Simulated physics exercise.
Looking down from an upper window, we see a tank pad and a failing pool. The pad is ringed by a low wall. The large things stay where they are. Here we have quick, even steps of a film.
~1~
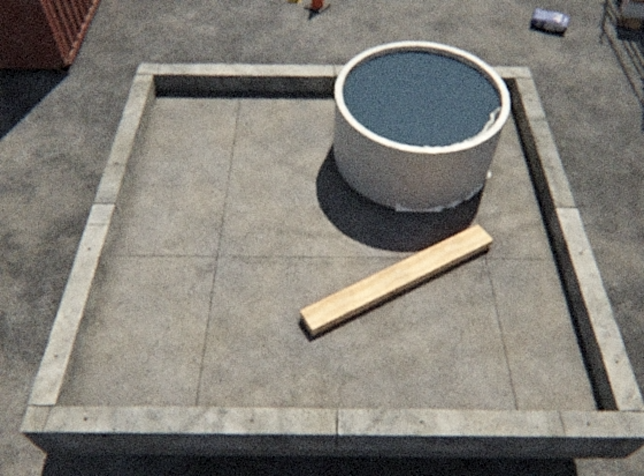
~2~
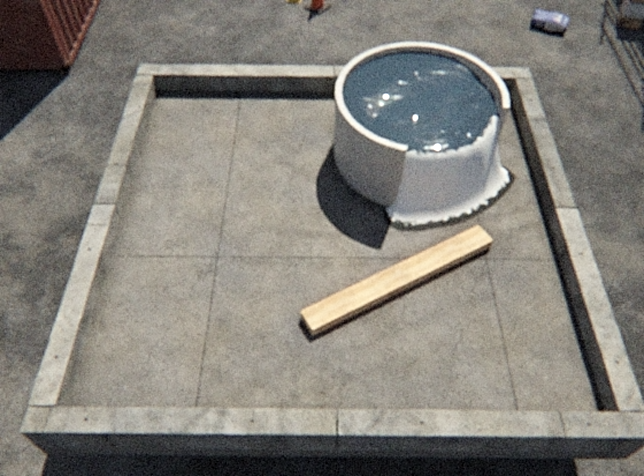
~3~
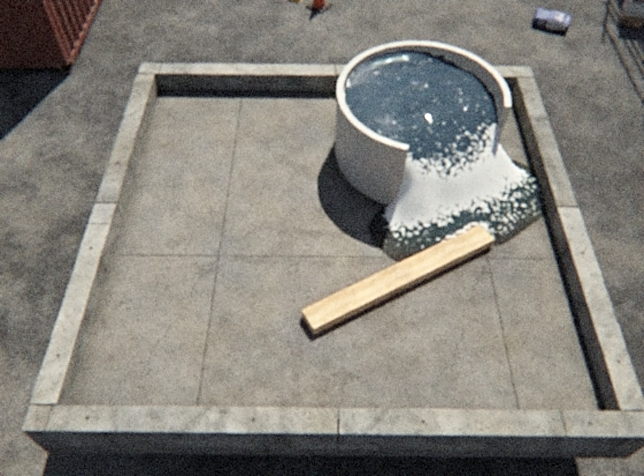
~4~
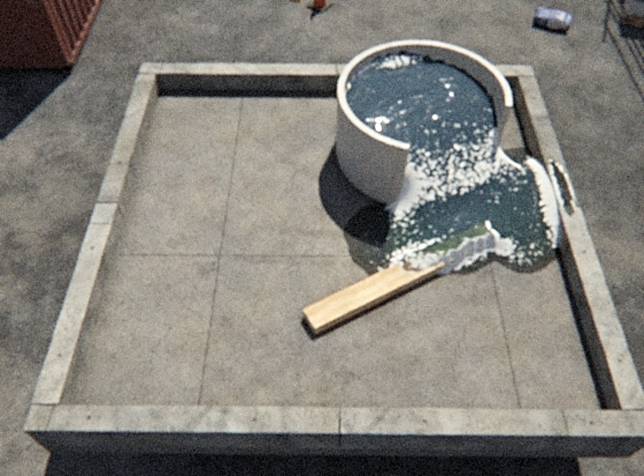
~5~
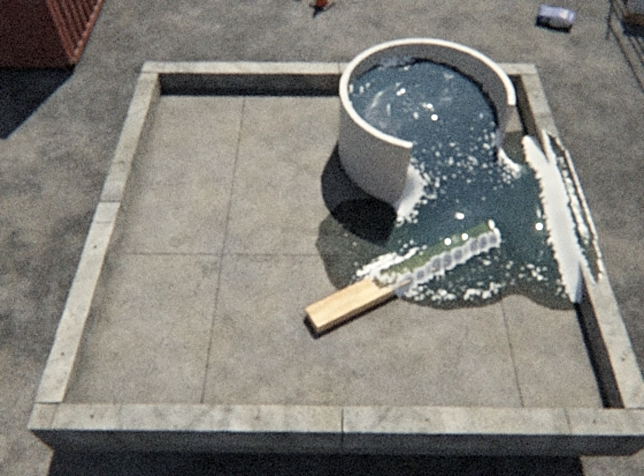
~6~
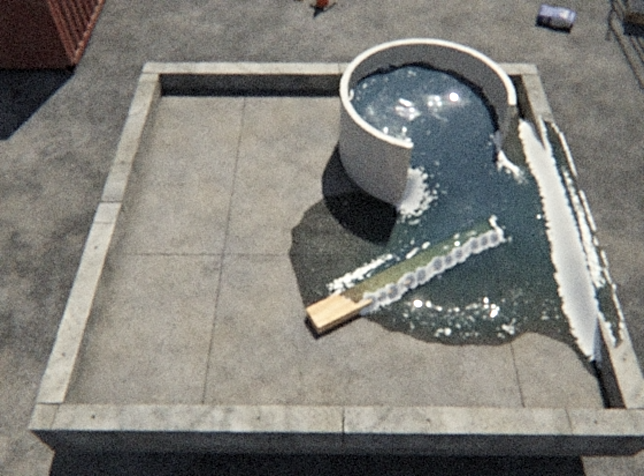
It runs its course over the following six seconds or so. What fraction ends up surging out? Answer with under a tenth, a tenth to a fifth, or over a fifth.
A tenth to a fifth surges out.
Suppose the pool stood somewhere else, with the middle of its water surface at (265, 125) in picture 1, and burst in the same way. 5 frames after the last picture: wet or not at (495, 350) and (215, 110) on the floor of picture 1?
Submerged, untouched.
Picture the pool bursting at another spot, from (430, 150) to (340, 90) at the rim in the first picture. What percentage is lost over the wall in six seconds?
Some 8 in a hundred.
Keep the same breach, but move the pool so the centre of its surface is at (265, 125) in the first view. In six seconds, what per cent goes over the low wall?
Result: Around 4 %.
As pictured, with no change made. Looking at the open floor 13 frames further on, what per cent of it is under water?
Roughly 65 percent, I reckon.
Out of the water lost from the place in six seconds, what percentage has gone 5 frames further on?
About 15 per cent.
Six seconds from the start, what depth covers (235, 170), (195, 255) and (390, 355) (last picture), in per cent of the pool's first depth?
At the three places, in the order asked: Around 8, 12 and 14 per cent.
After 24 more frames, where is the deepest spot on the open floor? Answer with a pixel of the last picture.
That spot is close to (75, 413).
A moment on, water covers 40 % of the floor; the low wall has let 1 % over.
Next, water covers 45 % of the floor; the low wall has let 2 % over.
Then, water covers 60 % of the floor; the low wall has let 12 % over.
Later, water covers 65 % of the floor; the low wall has let 13 % over.
In the end, water covers 80 % of the floor; the low wall has let 14 % over.
